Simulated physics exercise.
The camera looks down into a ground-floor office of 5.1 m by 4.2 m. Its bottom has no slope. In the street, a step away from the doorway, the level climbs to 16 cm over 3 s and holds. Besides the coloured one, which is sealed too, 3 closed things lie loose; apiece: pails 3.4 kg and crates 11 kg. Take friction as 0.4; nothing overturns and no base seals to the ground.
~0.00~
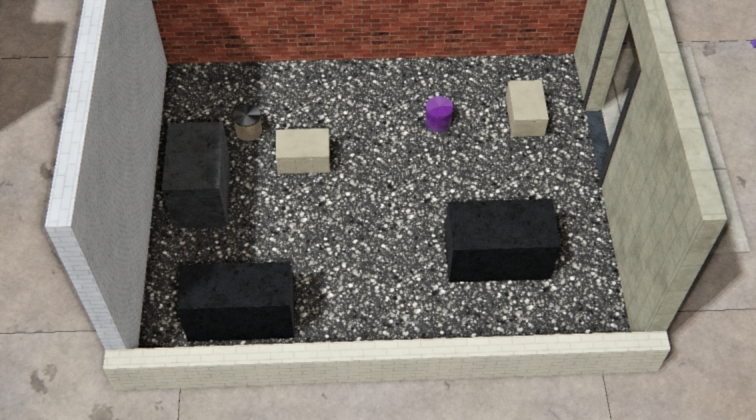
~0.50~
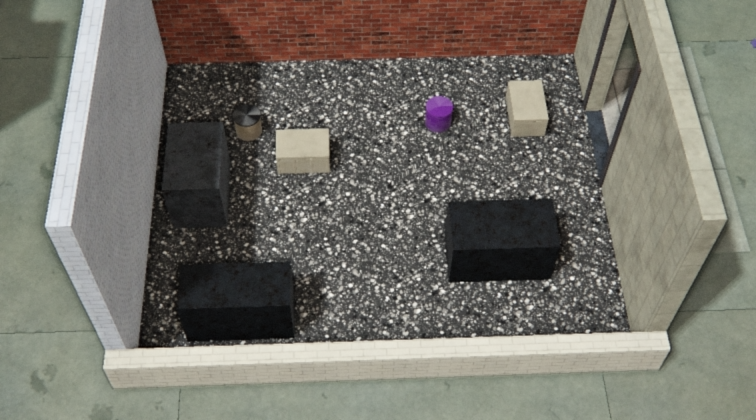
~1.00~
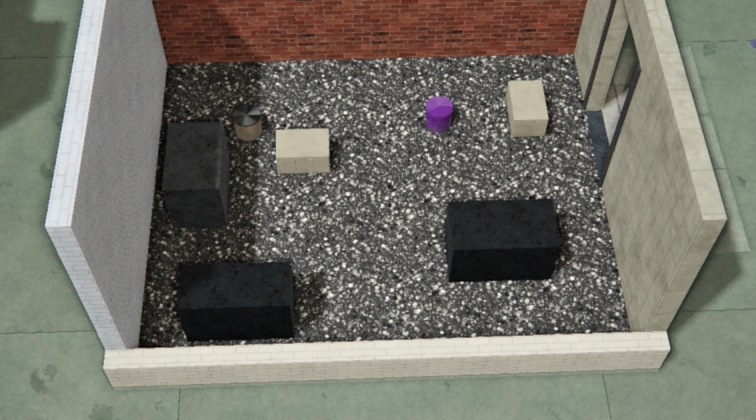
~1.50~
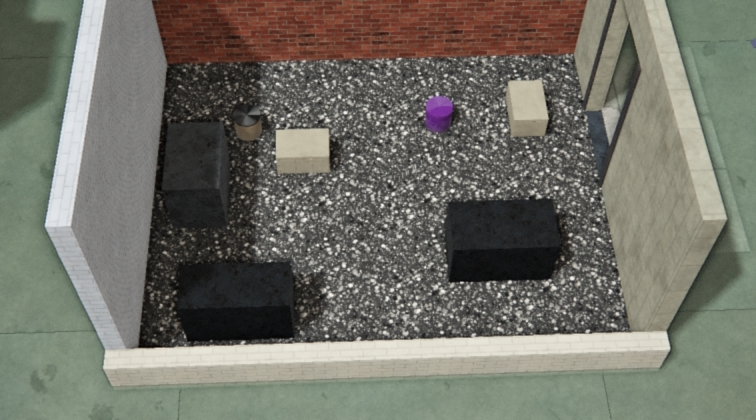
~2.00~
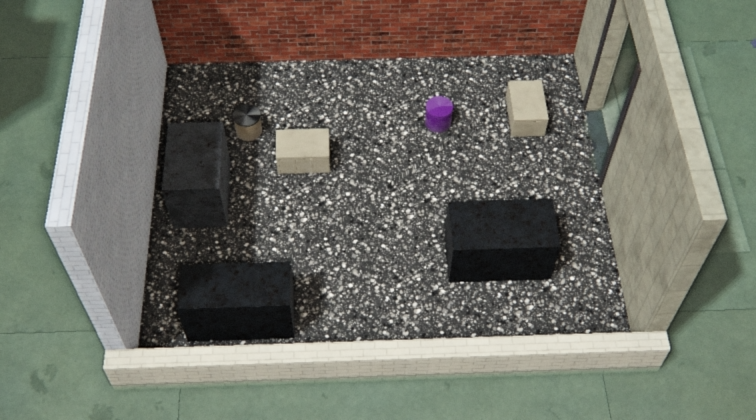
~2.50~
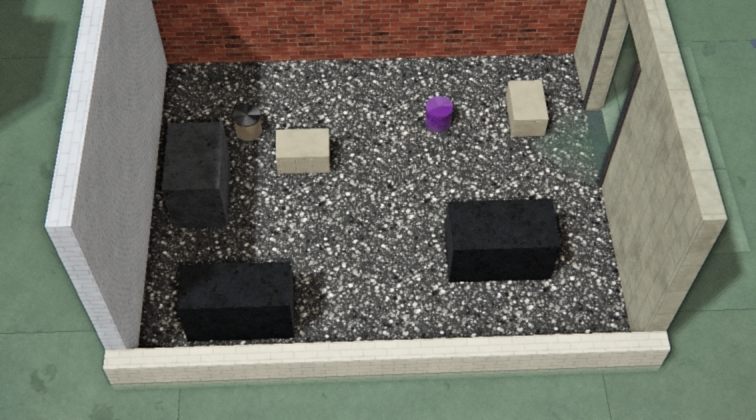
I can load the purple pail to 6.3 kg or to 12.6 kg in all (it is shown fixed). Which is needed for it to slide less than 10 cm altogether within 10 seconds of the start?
For it, only the larger load is enough.
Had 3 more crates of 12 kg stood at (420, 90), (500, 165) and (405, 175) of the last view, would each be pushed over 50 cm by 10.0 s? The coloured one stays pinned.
In turn: Over, over, over.
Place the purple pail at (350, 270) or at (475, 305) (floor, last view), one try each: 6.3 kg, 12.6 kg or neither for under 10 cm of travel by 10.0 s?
In turn: The smaller is enough; the smaller is enough.
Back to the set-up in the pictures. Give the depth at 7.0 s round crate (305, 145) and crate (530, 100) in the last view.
Roughly 2 and 3 cm.
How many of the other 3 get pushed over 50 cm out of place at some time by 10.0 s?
3 of them.
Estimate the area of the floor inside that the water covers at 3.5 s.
Roughly 2.5 m2.
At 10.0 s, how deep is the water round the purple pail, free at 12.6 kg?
About 6 cm.
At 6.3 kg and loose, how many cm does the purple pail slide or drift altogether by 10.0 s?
Some 30 cm in all.
After 3.5 s the purple pail would be 0 cm from its start with 6.3 kg and 0 cm from its start with 12.6 kg; 0 cm of water round it then.
After 4.5 s the purple pail would be 1 cm from its start with 6.3 kg and 0 cm from its start with 12.6 kg; 4 cm of water round it then.
After 7.0 s the purple pail would be 30 cm from its start with 6.3 kg and 0 cm from its start with 12.6 kg; 4 cm of water round it then.
After 10.0 s the purple pail would be 33 cm from its start with 6.3 kg and 0 cm from its start with 12.6 kg; 6 cm of water round it then.
